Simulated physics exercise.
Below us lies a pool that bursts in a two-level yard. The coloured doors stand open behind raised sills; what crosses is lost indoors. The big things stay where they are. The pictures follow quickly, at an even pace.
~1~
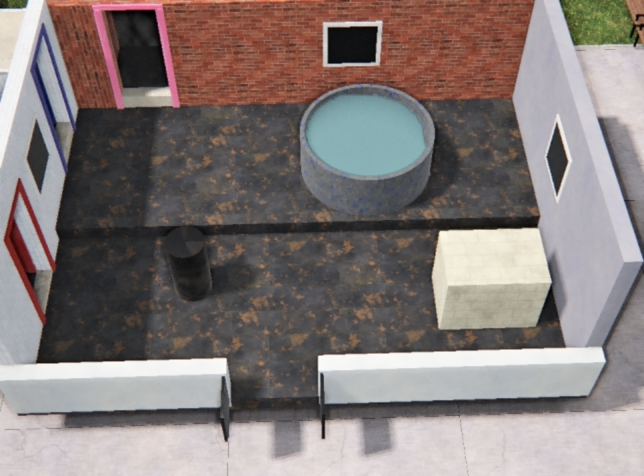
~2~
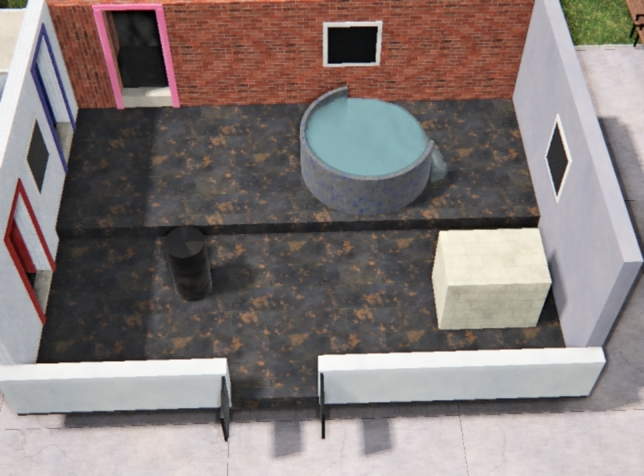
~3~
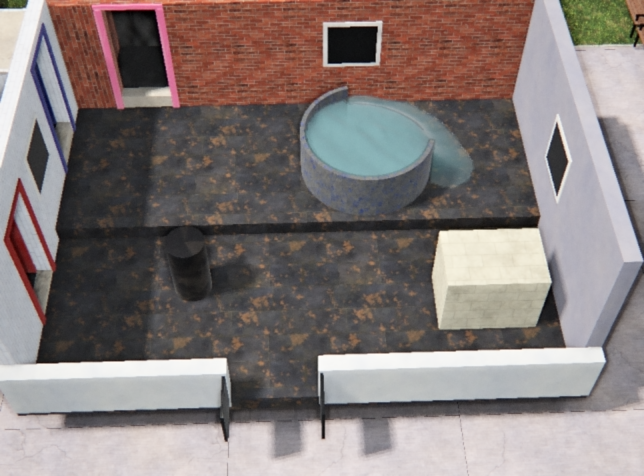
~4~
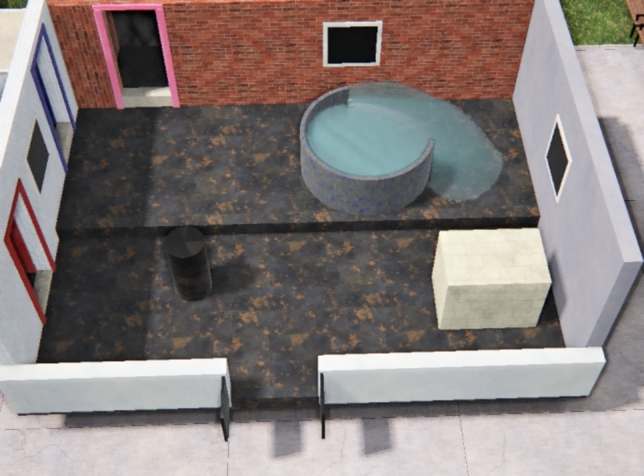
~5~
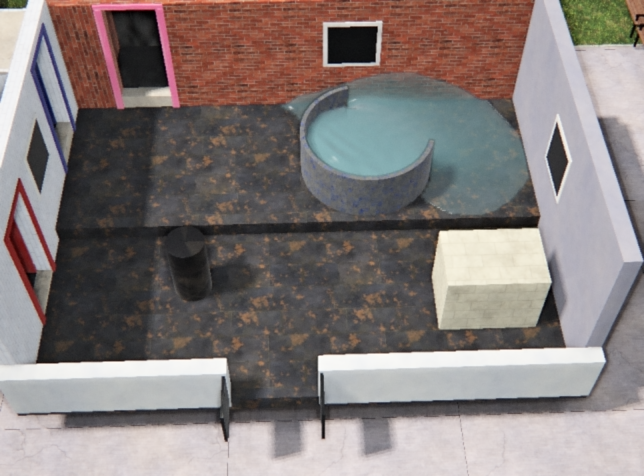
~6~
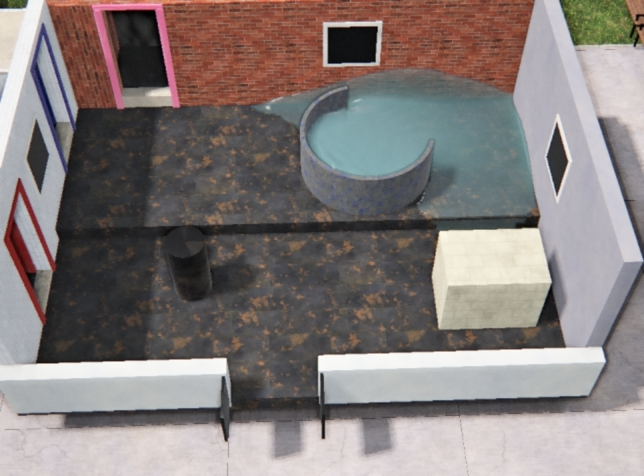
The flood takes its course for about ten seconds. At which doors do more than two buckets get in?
The pink door holds within the limit; the red door floods; the blue door holds within the limit.
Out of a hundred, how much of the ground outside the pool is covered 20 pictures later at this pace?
Near 65 in a hundred.
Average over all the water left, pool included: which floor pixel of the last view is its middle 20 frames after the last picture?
Roughly at (405, 187).
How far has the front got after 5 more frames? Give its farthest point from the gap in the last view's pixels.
Around (147, 109).
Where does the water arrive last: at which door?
The red-painted one.
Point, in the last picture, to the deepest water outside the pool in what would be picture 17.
Around (488, 101).
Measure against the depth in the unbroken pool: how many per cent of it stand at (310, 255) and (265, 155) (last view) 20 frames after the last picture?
About 6 and 2 per cent.
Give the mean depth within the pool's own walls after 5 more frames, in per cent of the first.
Some 42 per cent.
A moment on, water covers 25 % of the floor; the pink door wet at the sill, nothing in, the red door not reached, the blue door not reached.
Next, water covers 40 % of the floor; the pink door wet at the sill, nothing in, the red door not reached, the blue door not reached.
Then, water covers 65 % of the floor; the pink door wet at the sill, nothing in, the red door not reached, the blue door wet at the sill, nothing in.
Later, water covers 90 % of the floor; the pink door wet at the sill, nothing in, the red door under two buckets in, the blue door wet at the sill, nothing in.
In the end, water covers 85 % of the floor; the pink door wet at the sill, nothing in, the red door far over two buckets in, the blue door wet at the sill, nothing in.
